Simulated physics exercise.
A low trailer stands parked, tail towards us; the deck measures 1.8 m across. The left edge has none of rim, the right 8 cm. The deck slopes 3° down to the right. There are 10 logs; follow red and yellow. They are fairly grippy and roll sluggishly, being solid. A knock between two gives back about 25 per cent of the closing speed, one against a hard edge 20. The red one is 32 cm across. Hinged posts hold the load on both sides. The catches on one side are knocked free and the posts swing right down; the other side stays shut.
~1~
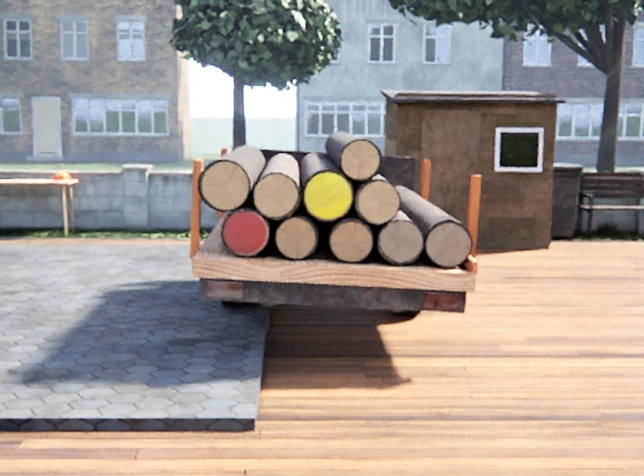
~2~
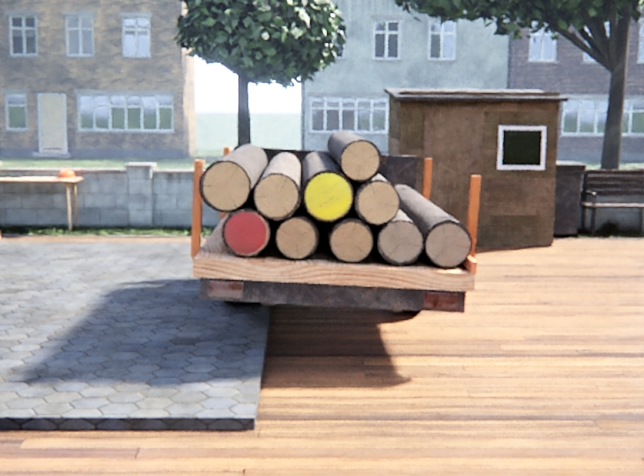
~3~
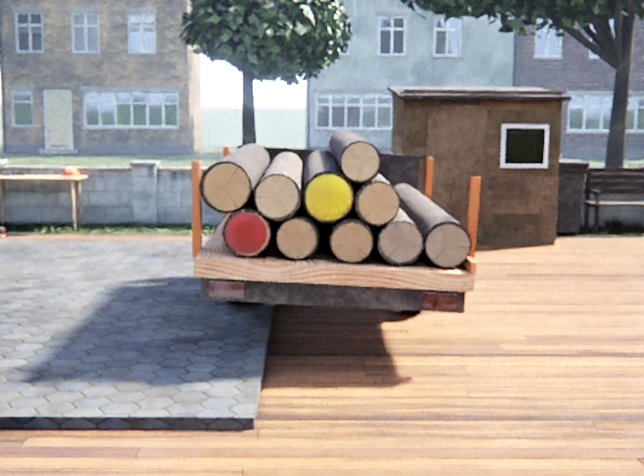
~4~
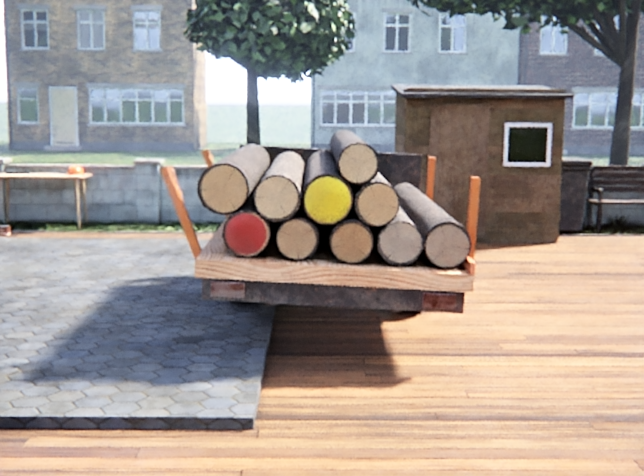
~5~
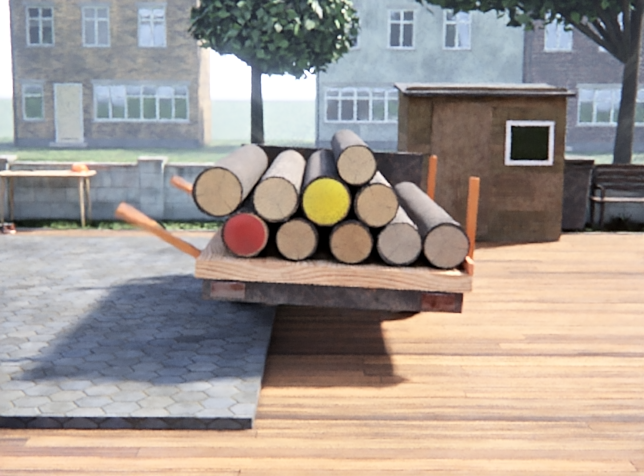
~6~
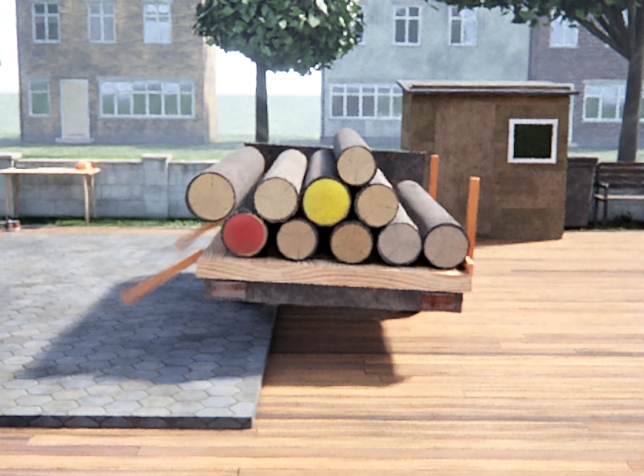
On a sunlit wooden deck beside grey paving, a trailer stands stacked with logs, one end red and another yellow; the left orange posts swing outward and down, while the upper left log shifts slightly left.
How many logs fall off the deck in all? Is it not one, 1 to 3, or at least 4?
It is 1 to 3; here the count comes to 1.
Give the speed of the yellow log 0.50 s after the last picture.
Roughly 0.0 m/s.
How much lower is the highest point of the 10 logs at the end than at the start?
About 0 cm.
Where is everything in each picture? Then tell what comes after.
Red (245, 233), yellow (328, 196); sides still shut; the deck slopes 3° down to the right; 5 of the 10 make up the bottom layer, in the first frame.
Red (246, 233), yellow (328, 196); both sides upright, in the second frame.
Red (246, 234), yellow (328, 197); sides still shut, in the third frame.
Red (246, 234), yellow (328, 200); left posts out by 25°, tip at (167, 173), in the fourth frame.
Red (245, 234), yellow (326, 201); left posts out by 65°, tip at (123, 212), in the fifth frame.
Red (244, 234), yellow (326, 202); left posts out by 125°, tip at (128, 297), in the sixth frame.
Another 0.5 s on from the last picture, red is on the deck, 30 cm from the left edge; yellow is up on others, 85 cm from the left edge; 1 of 10 is off.
In the end (2.0 s after the last picture), red is on the deck, 30 cm from the left edge; yellow is up on others, 85 cm from the left edge; 1 of 10 is off.
